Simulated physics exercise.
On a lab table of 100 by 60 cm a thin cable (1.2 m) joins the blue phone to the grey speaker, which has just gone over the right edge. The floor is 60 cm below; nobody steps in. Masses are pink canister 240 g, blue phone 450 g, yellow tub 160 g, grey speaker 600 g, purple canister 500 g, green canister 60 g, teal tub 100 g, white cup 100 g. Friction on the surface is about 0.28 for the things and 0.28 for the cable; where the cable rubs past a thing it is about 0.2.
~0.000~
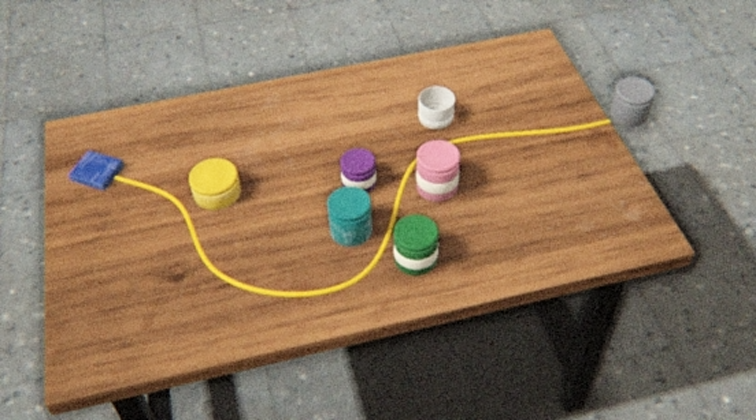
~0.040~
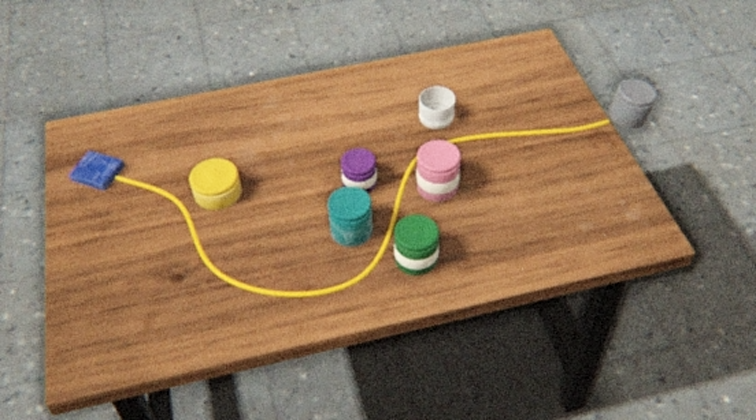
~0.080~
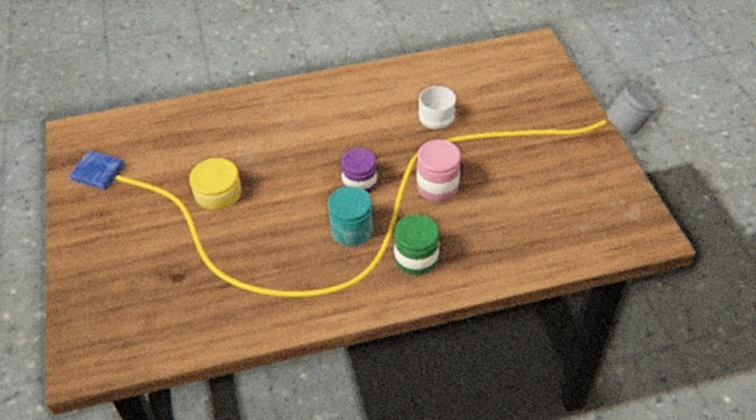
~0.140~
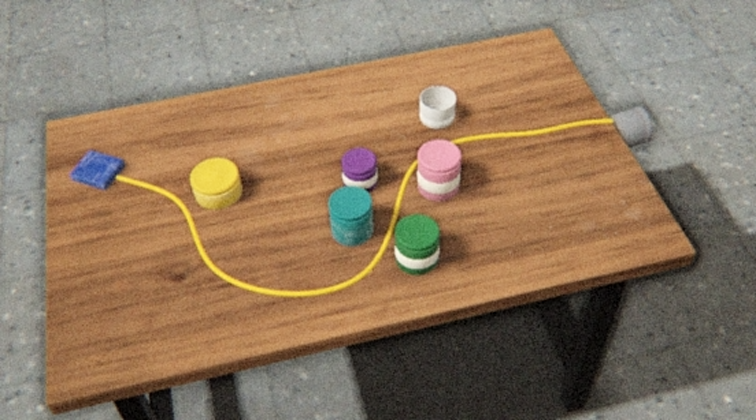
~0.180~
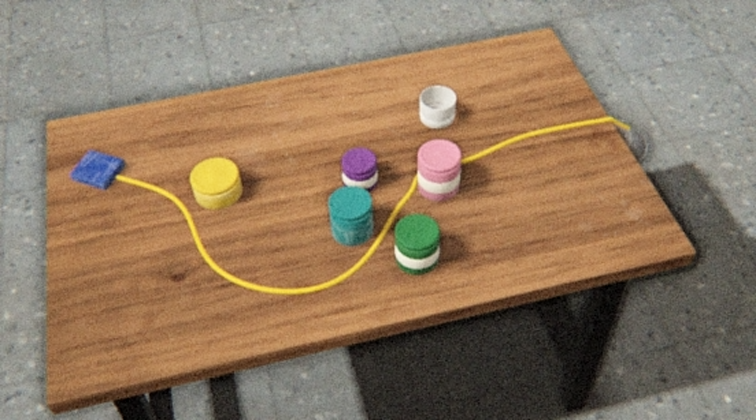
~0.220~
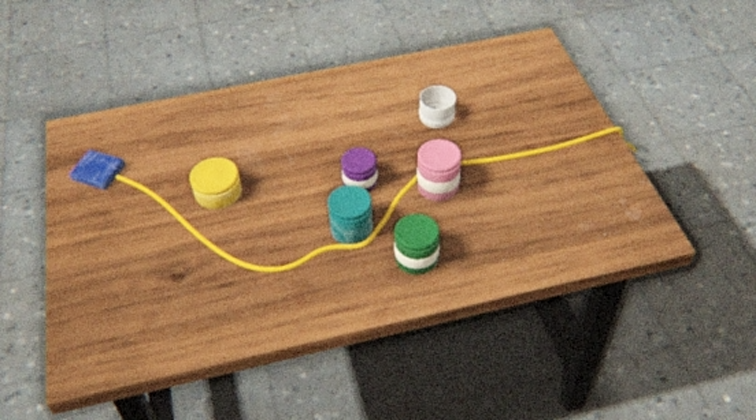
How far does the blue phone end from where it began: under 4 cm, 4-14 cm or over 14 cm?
Result: Blue phone travels a long way.
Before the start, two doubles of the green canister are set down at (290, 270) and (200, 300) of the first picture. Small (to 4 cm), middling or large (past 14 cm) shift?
In that order: Large, small.
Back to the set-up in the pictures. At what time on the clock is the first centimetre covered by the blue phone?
Blue phone 0.36 s.
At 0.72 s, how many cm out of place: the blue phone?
About: Blue phone 30 cm.
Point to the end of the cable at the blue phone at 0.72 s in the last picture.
Near (296, 192).
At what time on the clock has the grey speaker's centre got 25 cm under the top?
About: 0.28 s.
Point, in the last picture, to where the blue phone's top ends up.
Near (303, 196).
After 0.5 s, the cable's tail end at (180, 182); blue phone 11 cm off its start, teal tub on its side, 16 cm off its start, yellow tub 12 cm off its start.
After 0.7 s, the cable's tail end at (296, 192); blue phone 32 cm off its start, teal tub on its side, 30 cm off its start, yellow tub 24 cm off its start.
After 1.0 s, the cable's tail end at (325, 195); blue phone 37 cm off its start at (303, 196), teal tub on its side, 32 cm off its start at (261, 105), yellow tub 26 cm off its start at (261, 75).
After 1.2 s, the cable's tail end at (325, 195); blue phone 37 cm off its start, teal tub on its side, 32 cm off its start, yellow tub 26 cm off its start.
After 2.4 s, the cable's tail end at (325, 195); blue phone 37 cm off its start at (303, 196), teal tub on its side, 32 cm off its start at (261, 105), yellow tub 26 cm off its start at (261, 75), grey speaker over the edge.
